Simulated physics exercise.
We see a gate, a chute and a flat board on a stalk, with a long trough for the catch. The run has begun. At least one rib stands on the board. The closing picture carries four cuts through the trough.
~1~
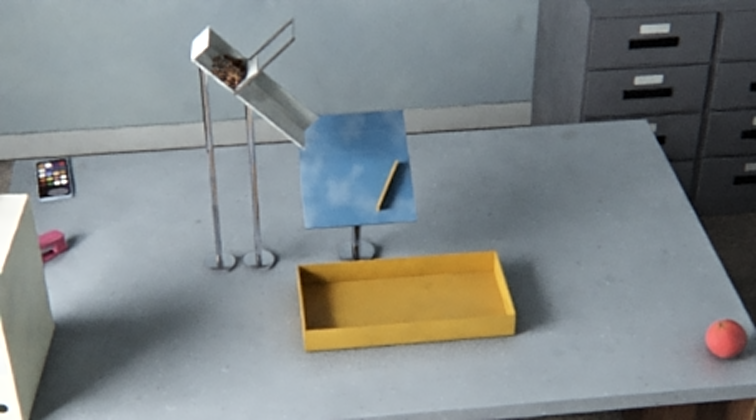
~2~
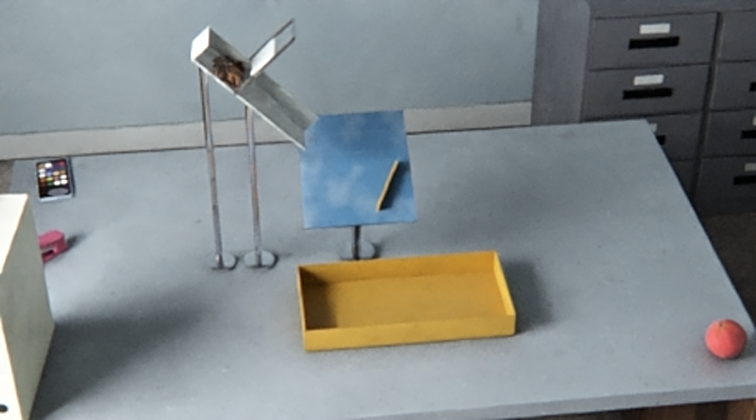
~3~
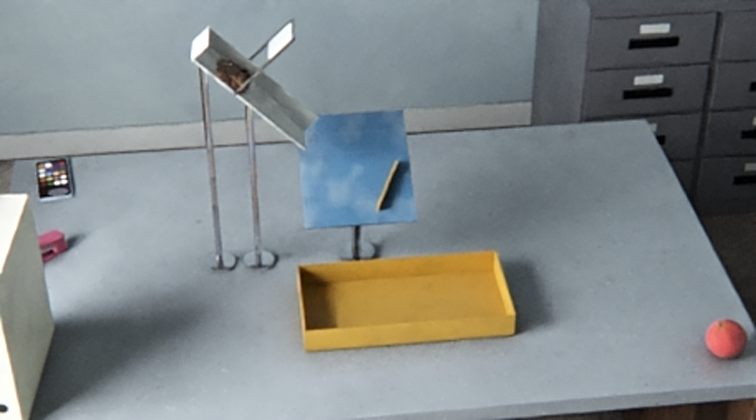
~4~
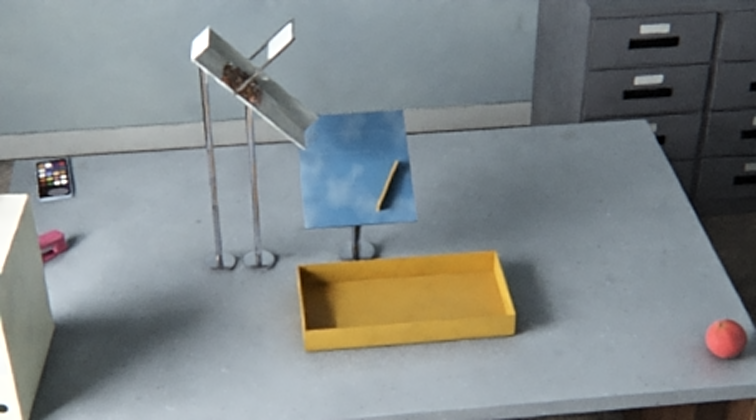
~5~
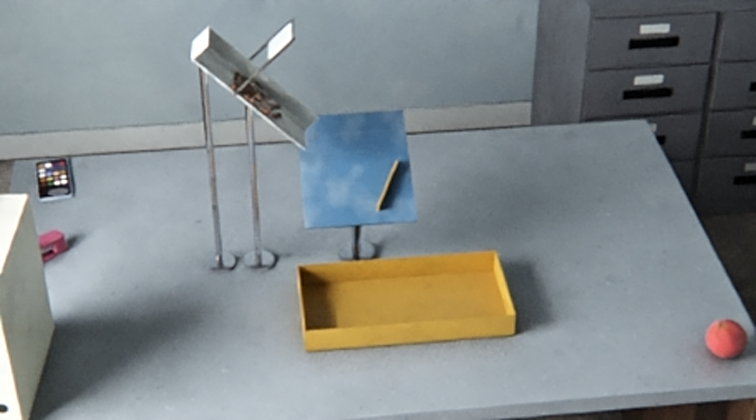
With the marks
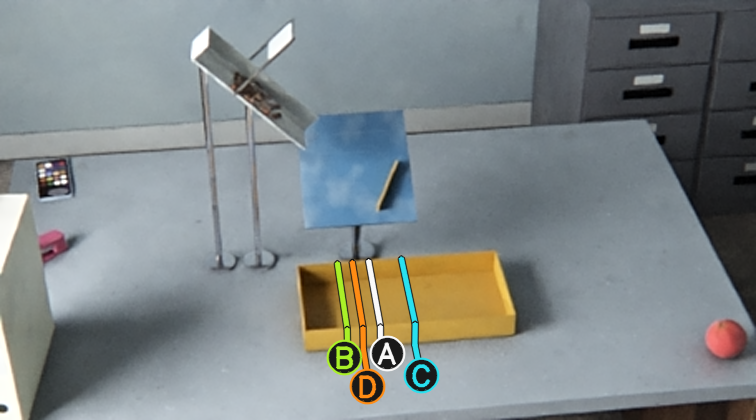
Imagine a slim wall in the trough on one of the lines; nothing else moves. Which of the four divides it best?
A is best.
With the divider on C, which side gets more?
More lands on the left.
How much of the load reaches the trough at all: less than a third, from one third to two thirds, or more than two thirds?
It is more than two thirds.
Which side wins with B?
The right side.
On the marked copy, line A crosses the front rim at (380, 325); line B crosses the front rim at (347, 328); line C crosses the front rim at (415, 323); line D crosses the front rim at (362, 327).
If A is chosen, of what is caught, about half on the left of the divider, about half on the right.
If B is chosen, of what is caught, none on the left of the divider, all on the right.
If C is chosen, of what is caught, nearly all on the left of the divider, a stray few on the right.
If D is chosen, of what is caught, a small part on the left of the divider, most on the right.
